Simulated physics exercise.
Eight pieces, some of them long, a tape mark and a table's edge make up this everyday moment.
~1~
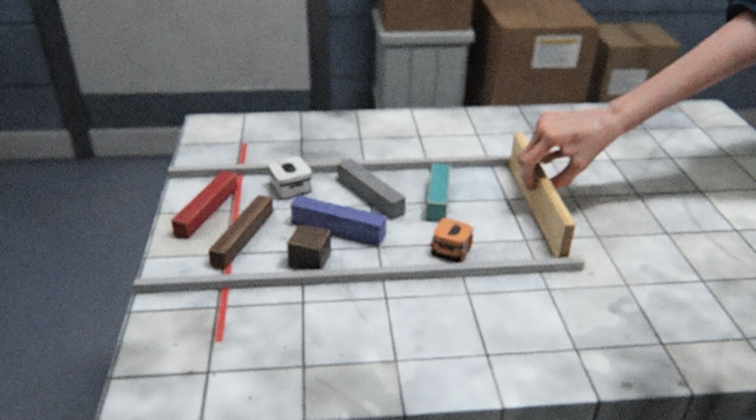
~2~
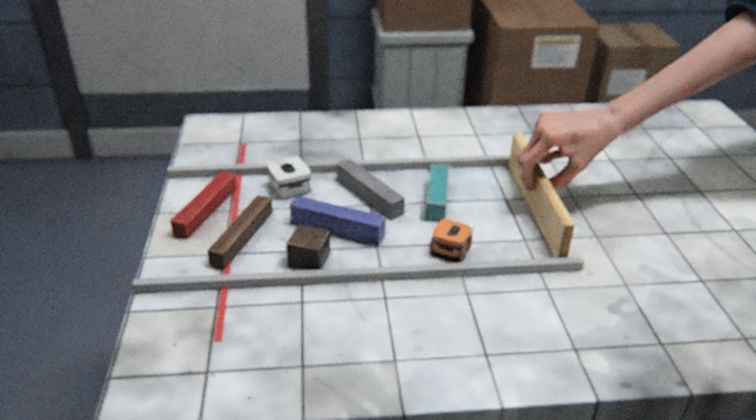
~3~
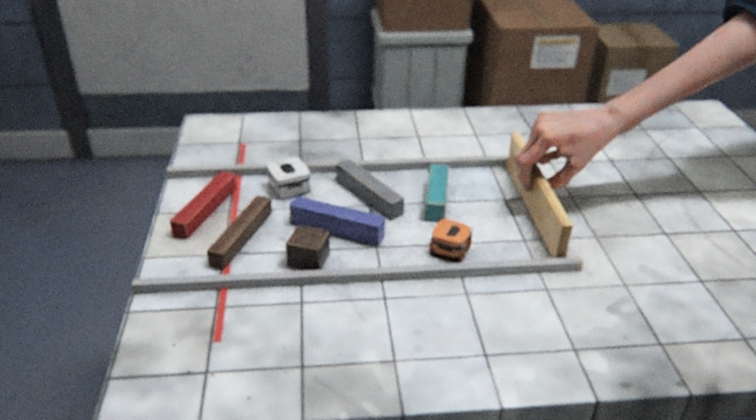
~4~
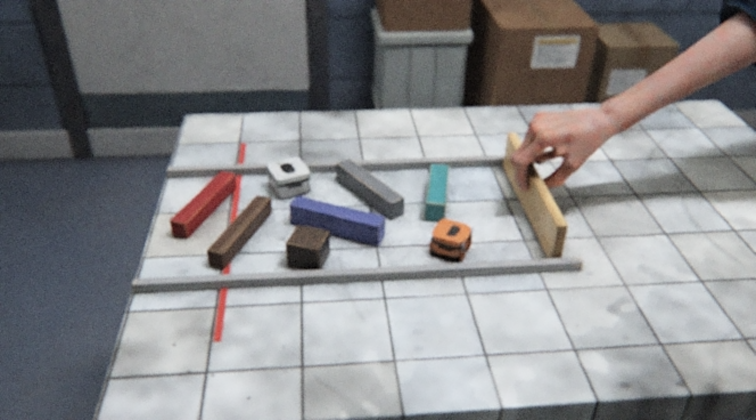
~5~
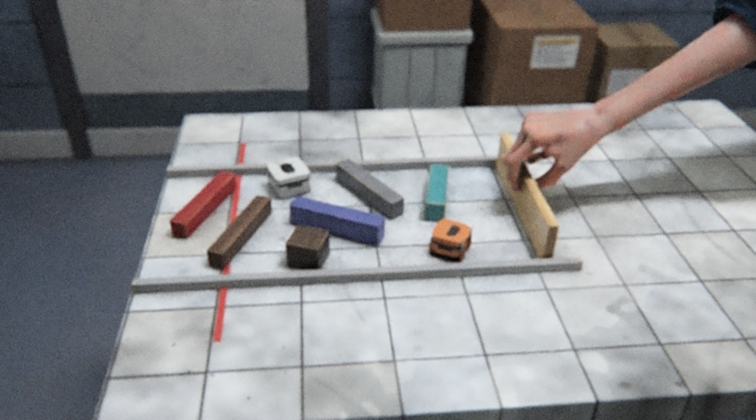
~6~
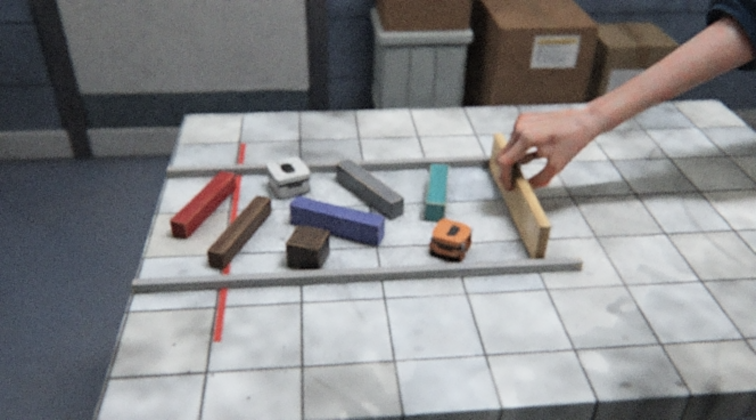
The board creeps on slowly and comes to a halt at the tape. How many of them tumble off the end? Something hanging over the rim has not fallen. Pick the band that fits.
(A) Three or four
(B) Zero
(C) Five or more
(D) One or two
One or two (D).
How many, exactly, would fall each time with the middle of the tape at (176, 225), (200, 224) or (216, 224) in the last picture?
Result per try: 6; 3; 2.
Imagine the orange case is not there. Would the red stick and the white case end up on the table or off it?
Outcome for the red stick: It drops; for the white case: It stays.
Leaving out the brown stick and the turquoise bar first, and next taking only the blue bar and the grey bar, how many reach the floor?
Tally of falls: 0 for the first try, 0 for the second.
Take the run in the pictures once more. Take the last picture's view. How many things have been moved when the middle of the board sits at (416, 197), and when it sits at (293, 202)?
3 and 8.
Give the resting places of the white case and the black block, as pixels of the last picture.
The white case comes to rest at (182, 181), and the black block comes to rest at (173, 258).
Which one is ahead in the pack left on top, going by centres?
White case.
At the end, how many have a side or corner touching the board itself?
That number would be 3.
Soon after, none off yet; red stick at rest near (205, 203); brown stick at rest near (241, 230); white case at rest near (289, 179).
Then, none off yet; red stick moved a little near (168, 202); brown stick moved a little near (188, 230); white case moved well along near (222, 180).
At rest, the number that fall off is one or two; fallen, brown stick and red stick.
